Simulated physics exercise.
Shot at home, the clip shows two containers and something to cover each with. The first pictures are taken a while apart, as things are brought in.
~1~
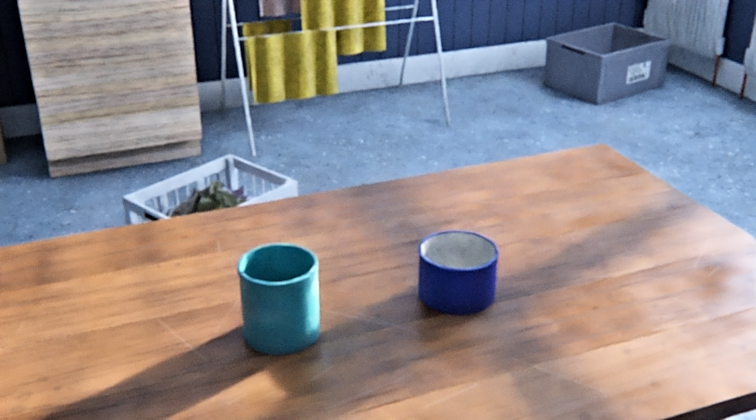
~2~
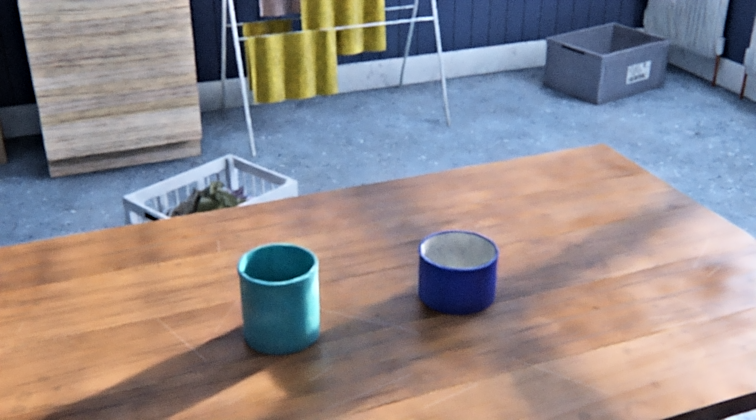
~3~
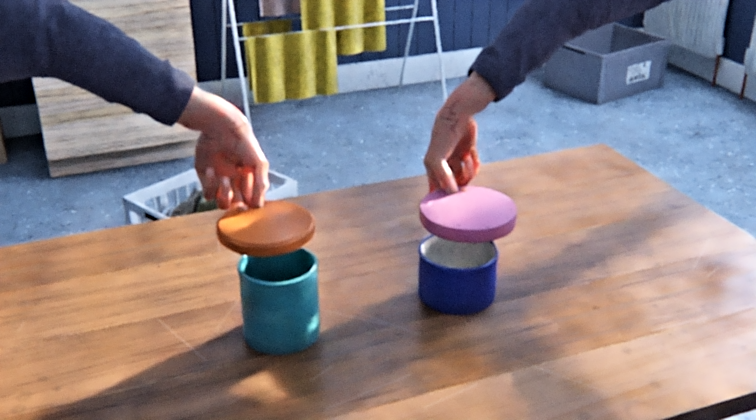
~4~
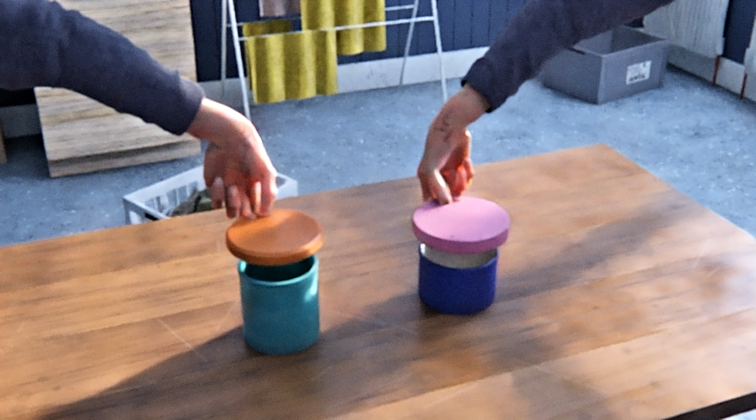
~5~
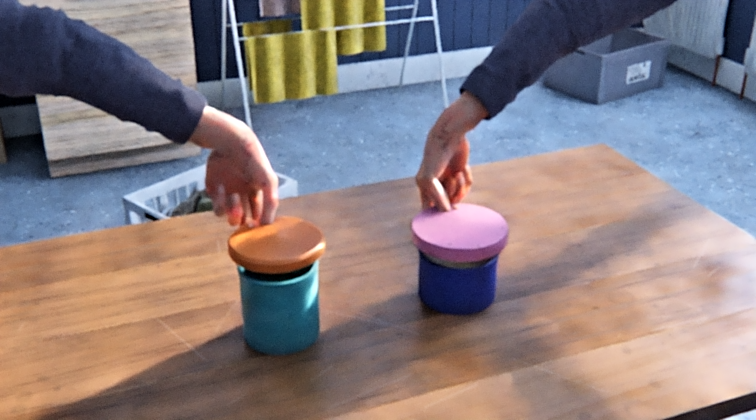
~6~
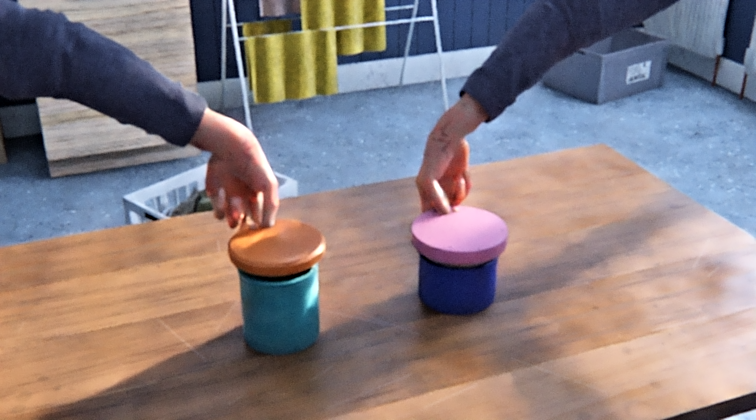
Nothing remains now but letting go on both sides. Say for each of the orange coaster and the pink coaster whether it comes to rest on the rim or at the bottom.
One by one: The orange coaster stays up, the pink coaster stays up.
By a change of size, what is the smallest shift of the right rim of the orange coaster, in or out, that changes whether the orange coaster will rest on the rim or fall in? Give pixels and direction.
12 pixels left.
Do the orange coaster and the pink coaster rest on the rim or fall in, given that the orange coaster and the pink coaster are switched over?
For the orange coaster, it perches on top; for the pink coaster, it perches on top.
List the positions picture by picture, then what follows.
Left jar (280, 298), in the first frame.
Right pot (458, 272), in the second frame.
Still on the way; orange coaster (266, 228); left jar (280, 298), in the third frame.
Still on the way; pink coaster (461, 224); right pot (458, 272), in the fourth frame.
Still on the way; orange coaster (277, 244); left jar (280, 298), in the fifth frame.
In place, still held; orange coaster (277, 247); pink coaster (459, 235); right pot (458, 272), in the sixth frame.
Then, 0.10 s past the last view, orange coaster travelled a little near (277, 257); pink coaster moving near (459, 243).
Finally, the orange coaster rests on the rim, near (277, 257); the pink coaster rests on the rim, near (459, 243).
